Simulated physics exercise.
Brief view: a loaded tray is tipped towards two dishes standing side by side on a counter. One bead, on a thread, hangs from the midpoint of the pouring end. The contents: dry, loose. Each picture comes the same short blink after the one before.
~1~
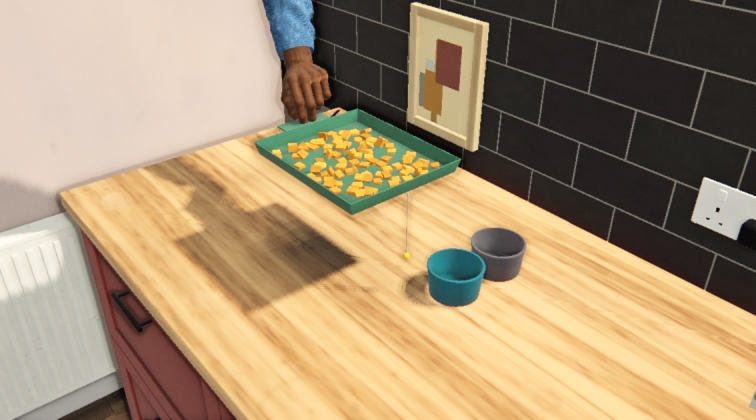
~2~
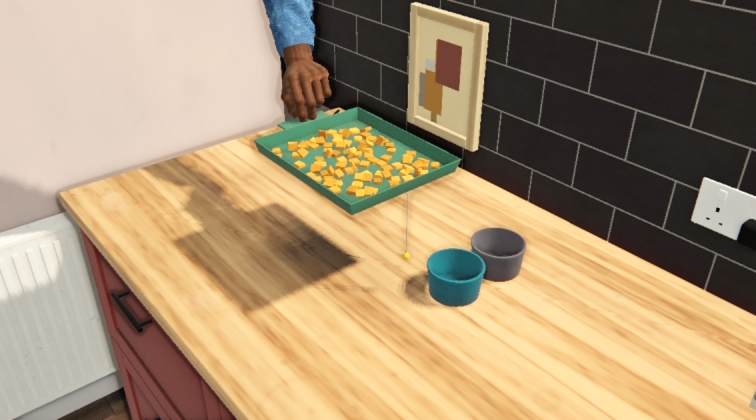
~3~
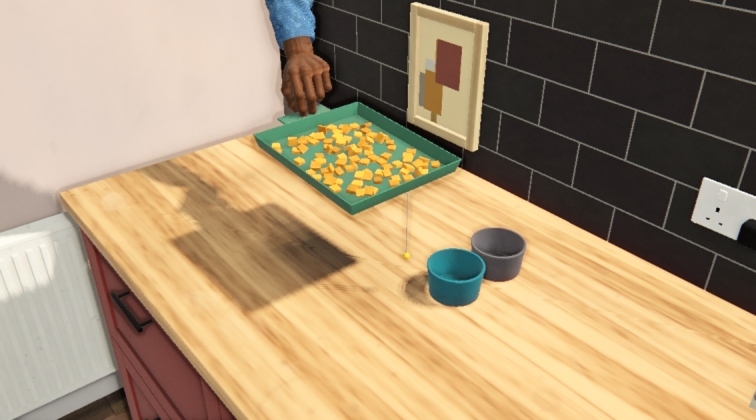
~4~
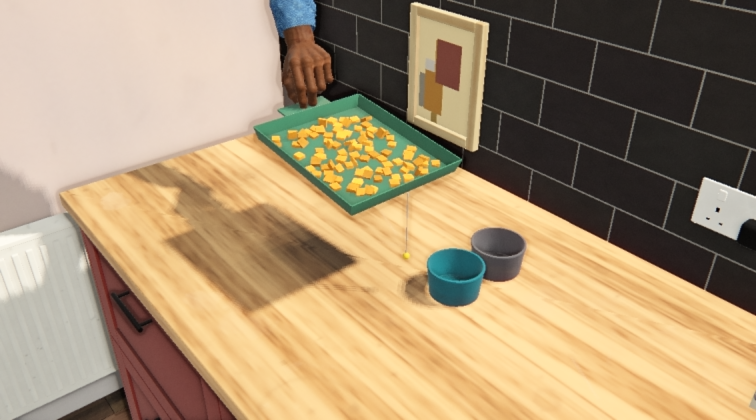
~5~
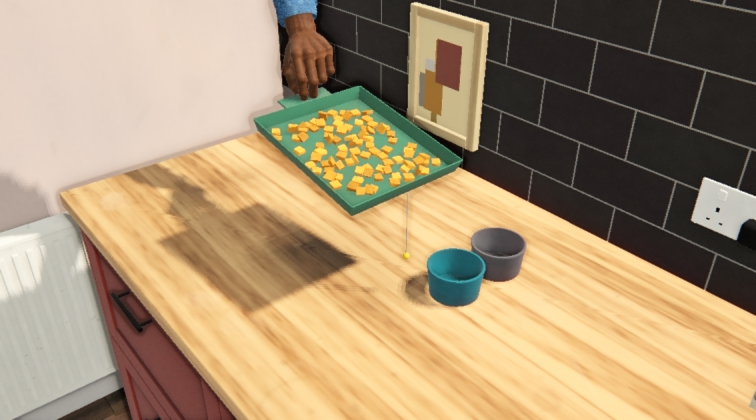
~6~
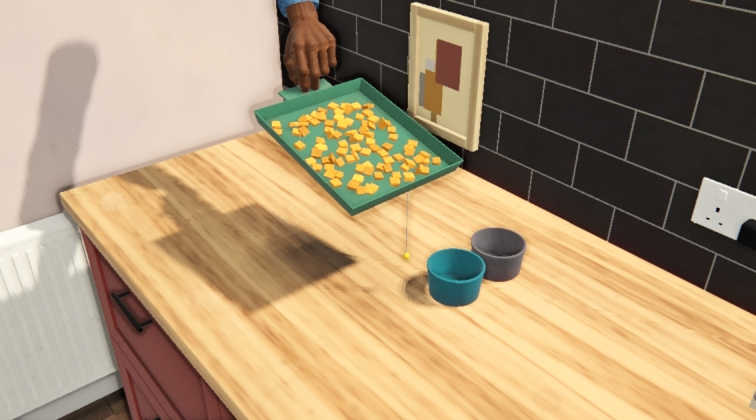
On a wooden kitchen counter, a hand gradually raised the far end of a green tray of small orange-yellow pieces, tilting it slightly towards a teal dish and a grey dish while its near edge stayed put.
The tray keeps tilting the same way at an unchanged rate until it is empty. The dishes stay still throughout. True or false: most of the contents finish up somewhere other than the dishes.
True.
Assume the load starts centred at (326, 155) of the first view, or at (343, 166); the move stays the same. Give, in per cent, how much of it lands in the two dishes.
Roughly 10 and 20 percent, in that order.
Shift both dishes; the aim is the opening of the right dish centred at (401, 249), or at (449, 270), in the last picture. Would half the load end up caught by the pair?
One: Under half. Two: Above a half.
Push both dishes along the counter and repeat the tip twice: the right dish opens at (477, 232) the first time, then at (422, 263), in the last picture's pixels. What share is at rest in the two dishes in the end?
Trial 1 around 0 percent, trial 2 around 30 percent.
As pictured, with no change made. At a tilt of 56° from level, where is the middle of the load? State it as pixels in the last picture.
At about (393, 167).
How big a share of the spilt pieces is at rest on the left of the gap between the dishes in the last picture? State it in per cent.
Left portion: Around 90 %.
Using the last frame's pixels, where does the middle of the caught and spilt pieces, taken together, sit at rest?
Resting centre, last frame: Roughly (421, 316).
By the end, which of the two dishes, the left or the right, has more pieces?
Of the two, the left-side one is the fuller.
Soon, tray tipped steeply; all on the tray.
A while on, tray tipped right over; most on the tray; a stray few in the left dish; a small part outside both; a small part in the air.
Towards the end, tray tipped past a quarter turn; about a quarter in the left dish; most outside both.
Finally, tray tipped past a quarter turn; about a quarter in the left dish; none in the right dish; most outside both.
